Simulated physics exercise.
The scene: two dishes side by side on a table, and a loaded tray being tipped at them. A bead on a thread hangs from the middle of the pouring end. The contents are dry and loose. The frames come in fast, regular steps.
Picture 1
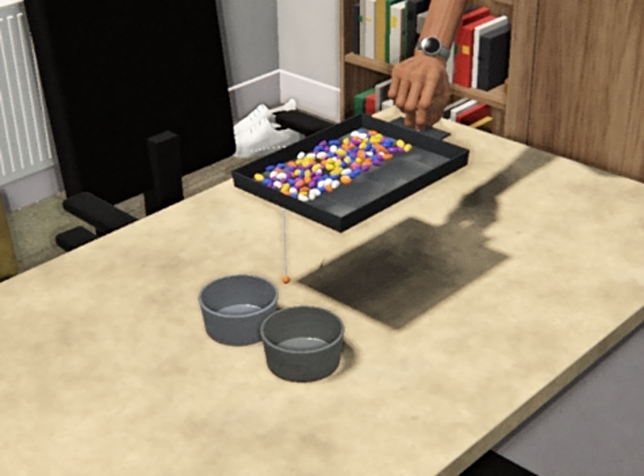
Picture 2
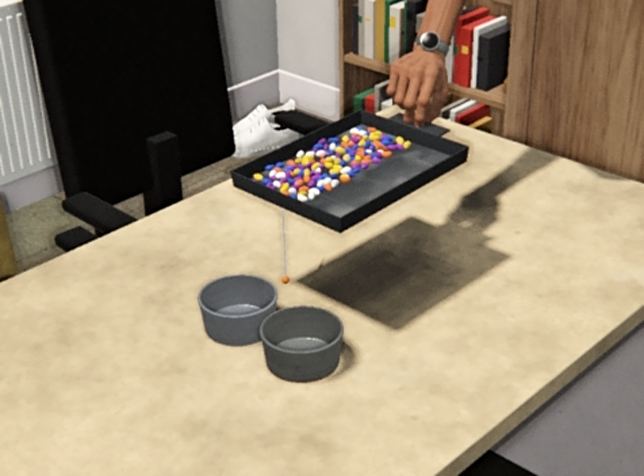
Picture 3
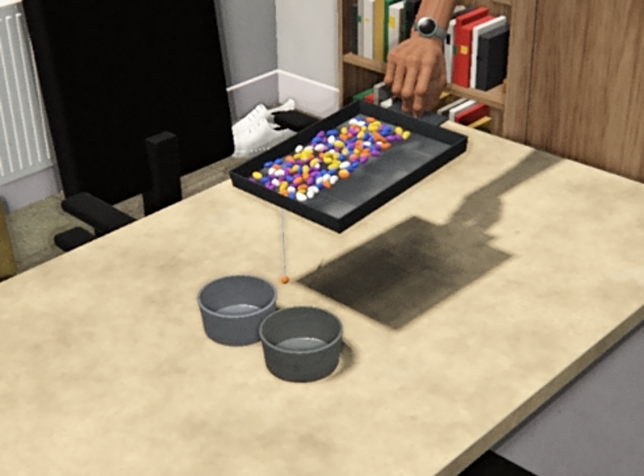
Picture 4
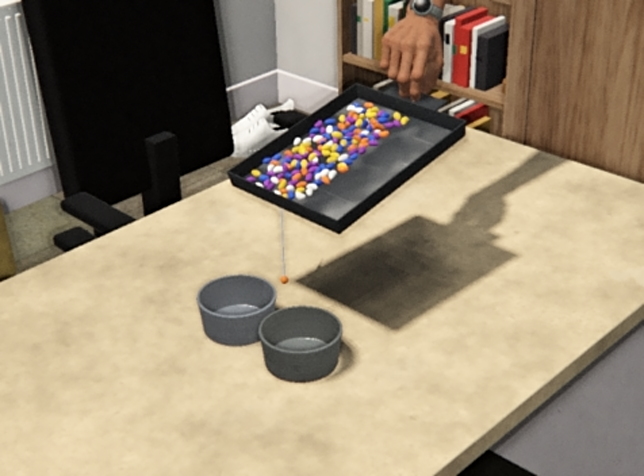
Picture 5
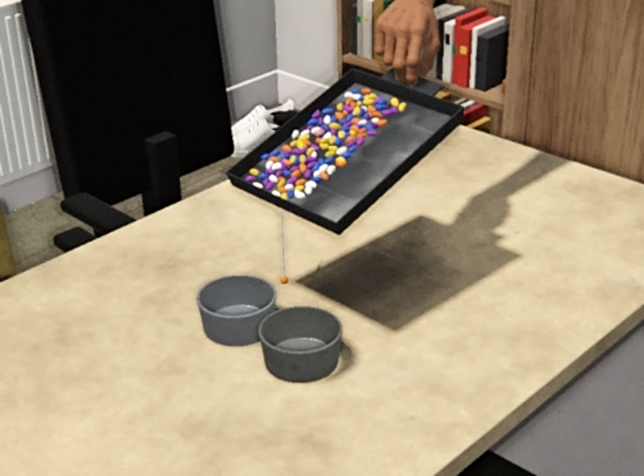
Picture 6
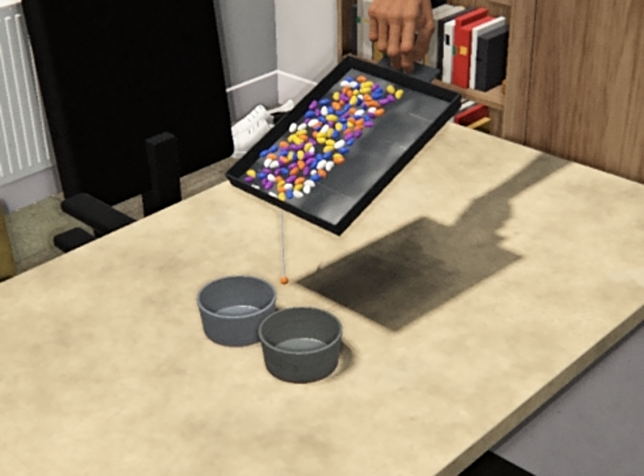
A hand with a wristwatch raising the far end of a black tray of colourful jelly beans, tilting it near two grey dishes.
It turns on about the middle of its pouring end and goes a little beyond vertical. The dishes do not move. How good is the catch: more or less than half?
The two hold more than half of the load.
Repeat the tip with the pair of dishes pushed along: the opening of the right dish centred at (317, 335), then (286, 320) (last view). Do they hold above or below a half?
The first try: The larger part. The second: Over half.
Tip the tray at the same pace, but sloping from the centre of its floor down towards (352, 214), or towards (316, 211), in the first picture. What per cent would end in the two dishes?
Roughly 30 per cent, and 80 per cent.
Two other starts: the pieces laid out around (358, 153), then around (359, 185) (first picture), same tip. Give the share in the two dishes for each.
Roughly 80 per cent, and 90 per cent.
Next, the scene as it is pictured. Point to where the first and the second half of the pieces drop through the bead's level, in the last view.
Early half (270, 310), late half (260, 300).
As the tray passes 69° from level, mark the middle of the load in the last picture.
At about (279, 188).
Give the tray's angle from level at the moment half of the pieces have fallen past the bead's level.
Around 120° of tilt.
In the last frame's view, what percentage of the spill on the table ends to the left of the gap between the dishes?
Roughly 80 in a hundred.
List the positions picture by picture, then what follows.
In the first frame, corners of the pouring end at (233, 171) and (341, 216), level; middle of the load at (329, 167), jelly beans; left dish at (211, 324); right dish at (274, 359); bead on its thread at (286, 280).
In the second frame, corners of the pouring end at (232, 171) and (340, 217), level; middle of the load at (328, 165).
In the third frame, corners of the pouring end at (231, 171) and (339, 218), tipped barely, level across its low end; middle of the load at (327, 160).
In the fourth frame, corners of the pouring end at (229, 171) and (337, 219), tipped a little, level across its low end; middle of the load at (326, 153).
In the fifth frame, corners of the pouring end at (228, 172) and (336, 221), tipped clearly, level across its low end; middle of the load at (324, 146).
In the sixth frame, corners of the pouring end at (227, 173) and (335, 224), tipped clearly, level across its low end; middle of the load at (321, 140); left dish at (209, 325); right dish at (272, 360).
Soon, tray tipped steeply; nearly all on the tray; a stray few in the air.
A while on, tray tipped past a quarter turn; most on the tray; a small part in the right dish; a small part in the left dish; a stray few outside both; a small part in the air.
Towards the end, tray tipped past a quarter turn; about half in the right dish; about half in the left dish; a small part outside both.
Finally, tray tipped past a quarter turn; about half in the right dish; about half in the left dish; a small part outside both.
